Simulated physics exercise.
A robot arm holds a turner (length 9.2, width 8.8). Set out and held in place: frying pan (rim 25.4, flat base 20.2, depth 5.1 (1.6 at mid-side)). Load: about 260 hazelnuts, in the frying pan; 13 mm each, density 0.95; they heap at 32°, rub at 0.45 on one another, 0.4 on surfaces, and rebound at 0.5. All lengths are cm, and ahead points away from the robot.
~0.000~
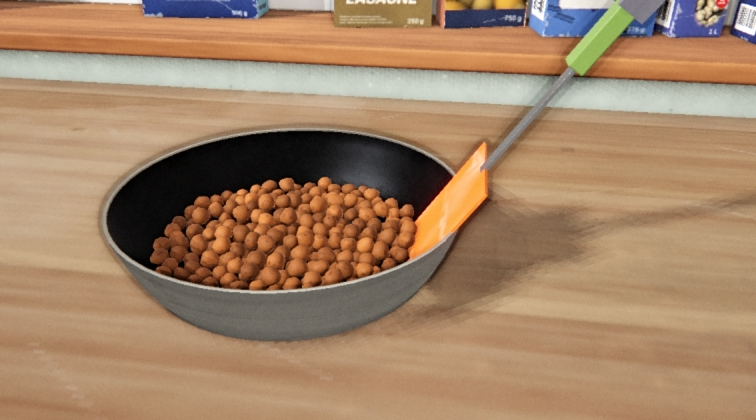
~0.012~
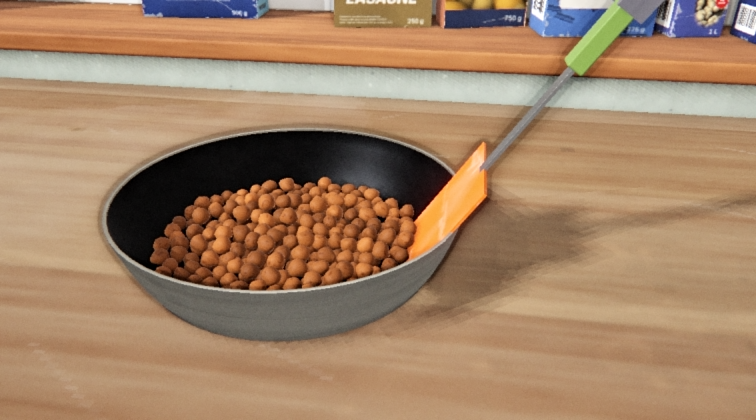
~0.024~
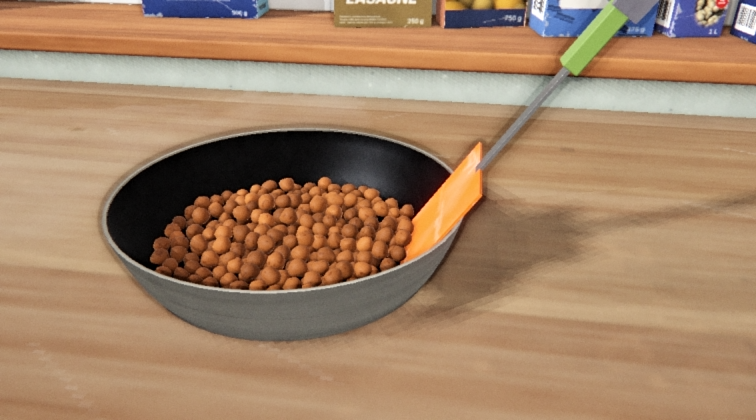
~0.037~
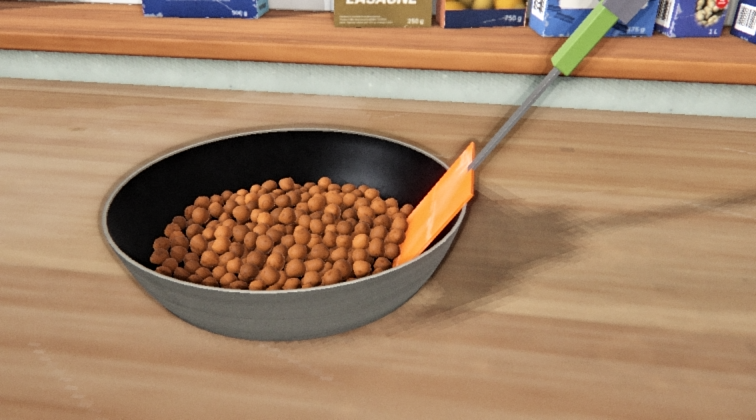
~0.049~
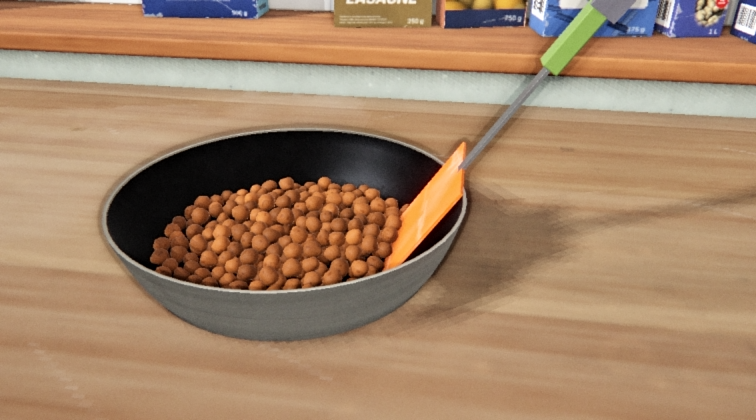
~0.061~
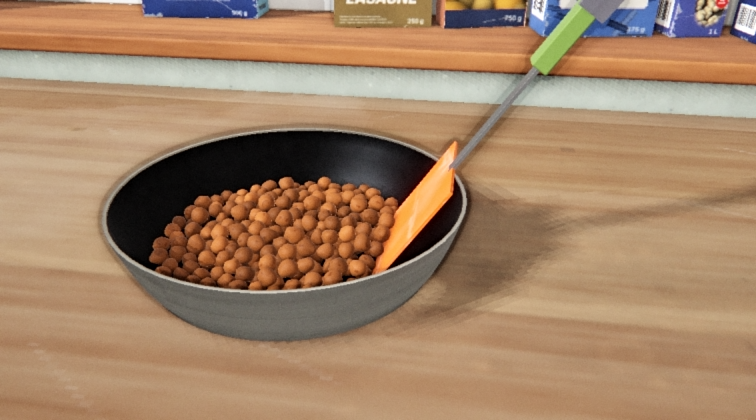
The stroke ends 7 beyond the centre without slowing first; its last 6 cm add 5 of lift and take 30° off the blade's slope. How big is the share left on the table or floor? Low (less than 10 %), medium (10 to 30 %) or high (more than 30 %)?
On the table or floor the share is low, less than 10 %.
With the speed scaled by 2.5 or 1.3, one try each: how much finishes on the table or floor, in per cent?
Some 20 and 5 per cent.
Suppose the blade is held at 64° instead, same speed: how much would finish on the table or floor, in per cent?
It would be near 0 per cent.
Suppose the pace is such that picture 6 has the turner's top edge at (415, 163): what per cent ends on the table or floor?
Some 20 per cent.
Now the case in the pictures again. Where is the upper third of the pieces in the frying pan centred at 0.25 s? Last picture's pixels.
Near (238, 209).
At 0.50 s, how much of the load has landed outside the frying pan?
About 0 per cent.
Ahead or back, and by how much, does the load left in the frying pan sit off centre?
About 4.5 cm ahead.
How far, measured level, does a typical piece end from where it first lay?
About 3 cm.
By 0.16 s, sloping 56°, highest piece 4 above the table; 256 in the frying pan.
By 0.25 s, sloping 44°, highest piece 6 above the table; 256 in the frying pan.
By 0.50 s, sloping 26°, highest piece 5 above the table; 254 in the frying pan, 2 on the table or floor.
By 1.55 s, sloping 26°, highest piece 5 above the table; 254 in the frying pan, 2 on the table or floor.
Final count, 254 in the frying pan, 2 on the table or floor. That is 1 % on the table or floor.
